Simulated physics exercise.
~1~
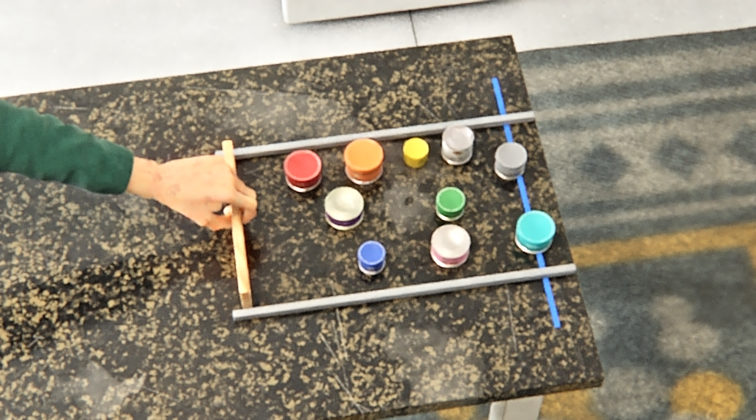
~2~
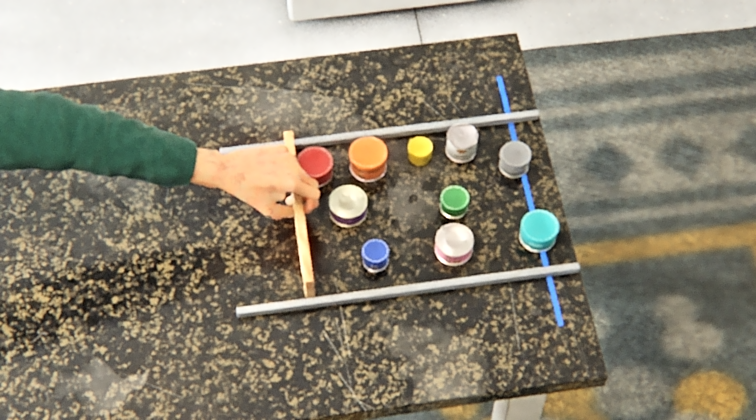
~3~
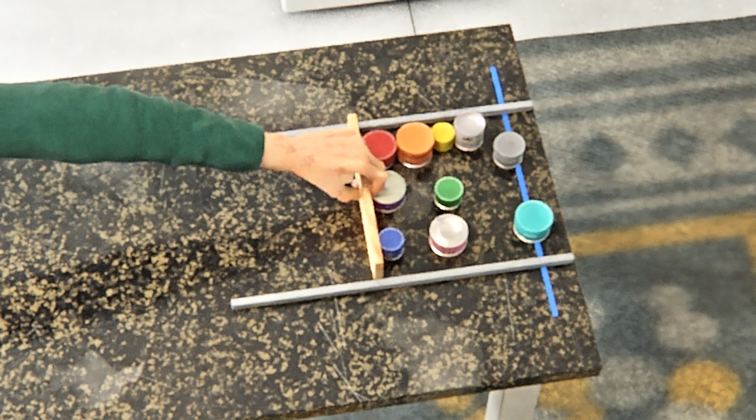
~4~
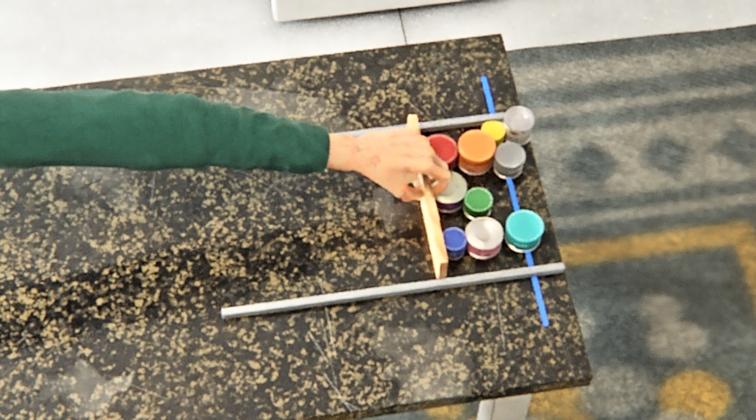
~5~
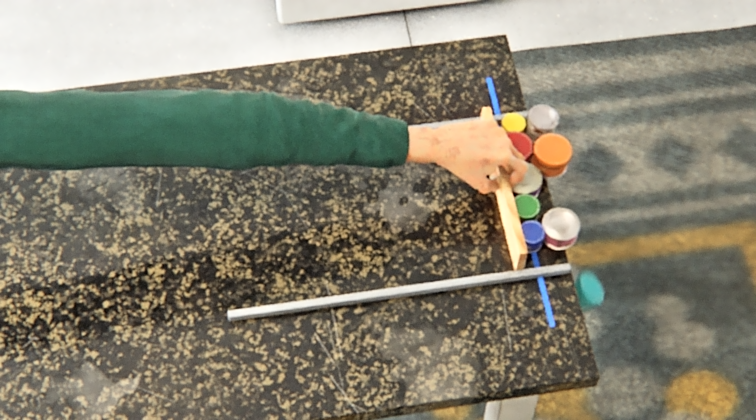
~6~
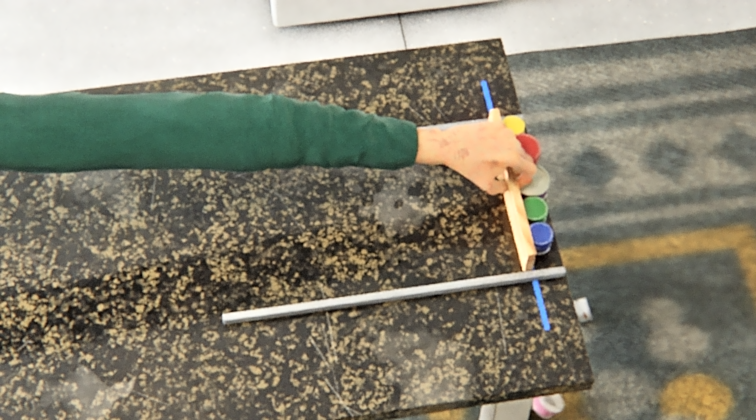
An arm in a green sleeve holds an upright wooden board at the left of a dark speckled table, seen from above beside a patterned carpet. Small pots in red, orange, yellow, green, blue, white, grey and turquoise stand between two metal rails, with blue tape near the right edge. The hand slides the board right, gathering the nearest pots and then pushing the whole cluster toward the edge. As the board reaches the tape, the turquoise pot drops off first. More follow, including the orange one, while yellow, red, green and blue pots remain against the board.
